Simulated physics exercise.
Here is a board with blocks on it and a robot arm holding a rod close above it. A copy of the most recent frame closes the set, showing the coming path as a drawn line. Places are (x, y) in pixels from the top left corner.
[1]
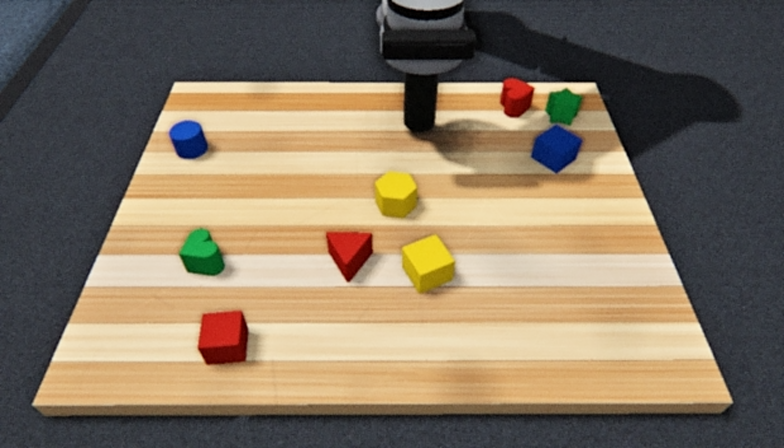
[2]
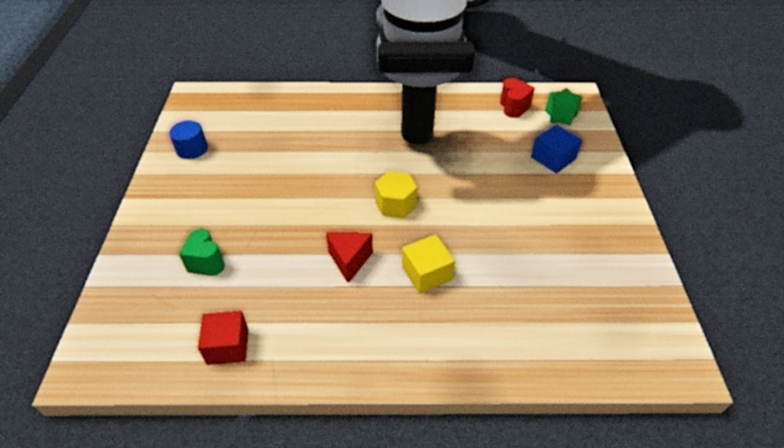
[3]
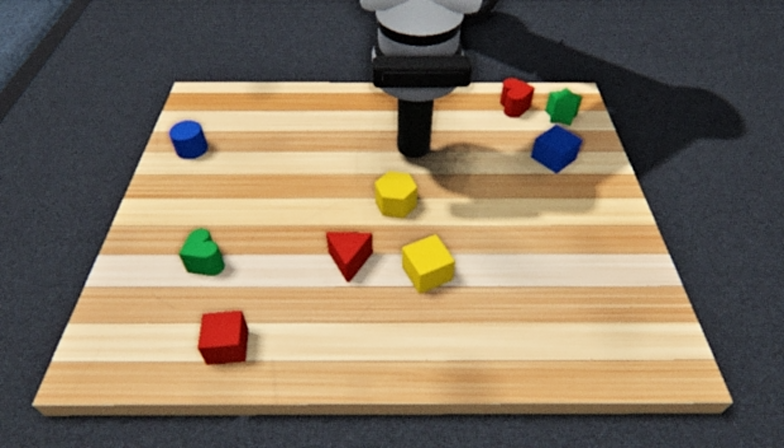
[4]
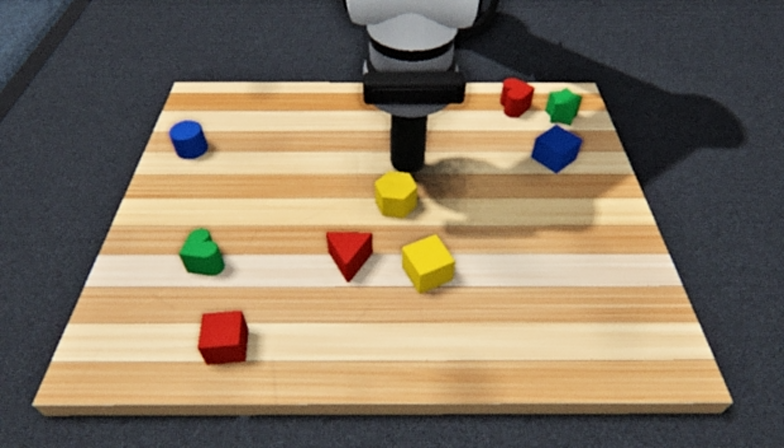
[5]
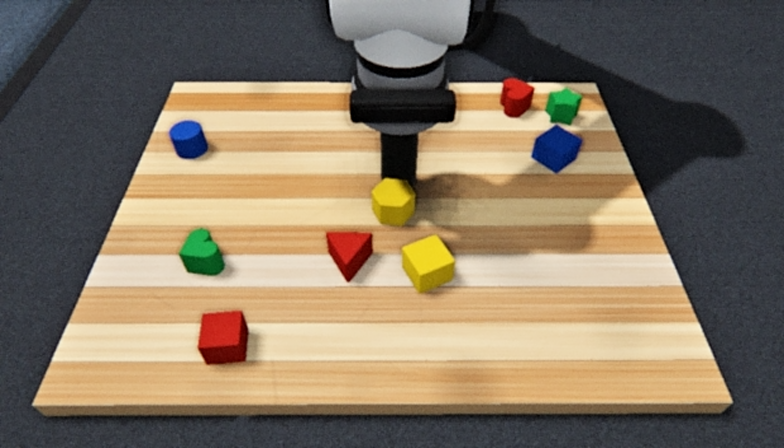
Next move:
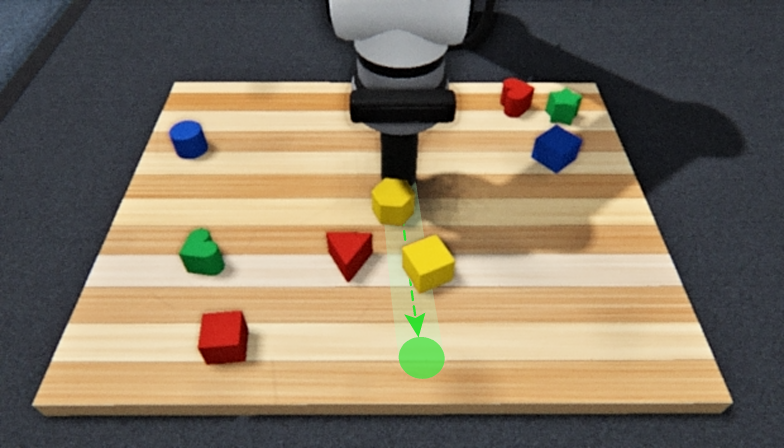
The video shows a robot arm moving a black rod down and slightly left over a wooden board of colourful blocks, until it meets the yellow hexagonal block and nudges it slightly downward, while the other blocks stay still.
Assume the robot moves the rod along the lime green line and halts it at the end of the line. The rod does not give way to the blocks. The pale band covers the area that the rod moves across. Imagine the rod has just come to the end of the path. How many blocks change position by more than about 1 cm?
Three or more.
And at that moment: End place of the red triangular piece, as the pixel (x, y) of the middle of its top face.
(335, 256)
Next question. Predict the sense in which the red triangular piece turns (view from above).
Top view: Clockwise.
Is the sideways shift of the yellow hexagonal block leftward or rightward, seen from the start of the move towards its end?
It's pushed right.
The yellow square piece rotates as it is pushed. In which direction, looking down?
My prediction: CCW.
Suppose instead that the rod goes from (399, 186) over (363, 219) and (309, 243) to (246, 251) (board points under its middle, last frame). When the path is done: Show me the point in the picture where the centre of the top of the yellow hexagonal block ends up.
When the path ends, it will be at (381, 225).
Path on the board, from (399, 186) to (422, 357).
On the path given first. One third of the way, rod at (405, 228); red triangular piece at (340, 250), turned 40° clockwise; yellow hexagonal block at (387, 243), turned 30° clockwise; yellow square piece at (431, 257), turned 20° anticlockwise.
Two thirds of the way, rod at (412, 284); red triangular piece at (335, 256), turned 85° clockwise; yellow hexagonal block at (370, 287), turned 95° clockwise; yellow square piece at (451, 292), turned 45° anticlockwise.
At the end, rod at (422, 351); red triangular piece at (335, 256), turned 85° clockwise; yellow hexagonal block at (368, 292), turned 120° clockwise; yellow square piece at (463, 304), turned 65° anticlockwise.
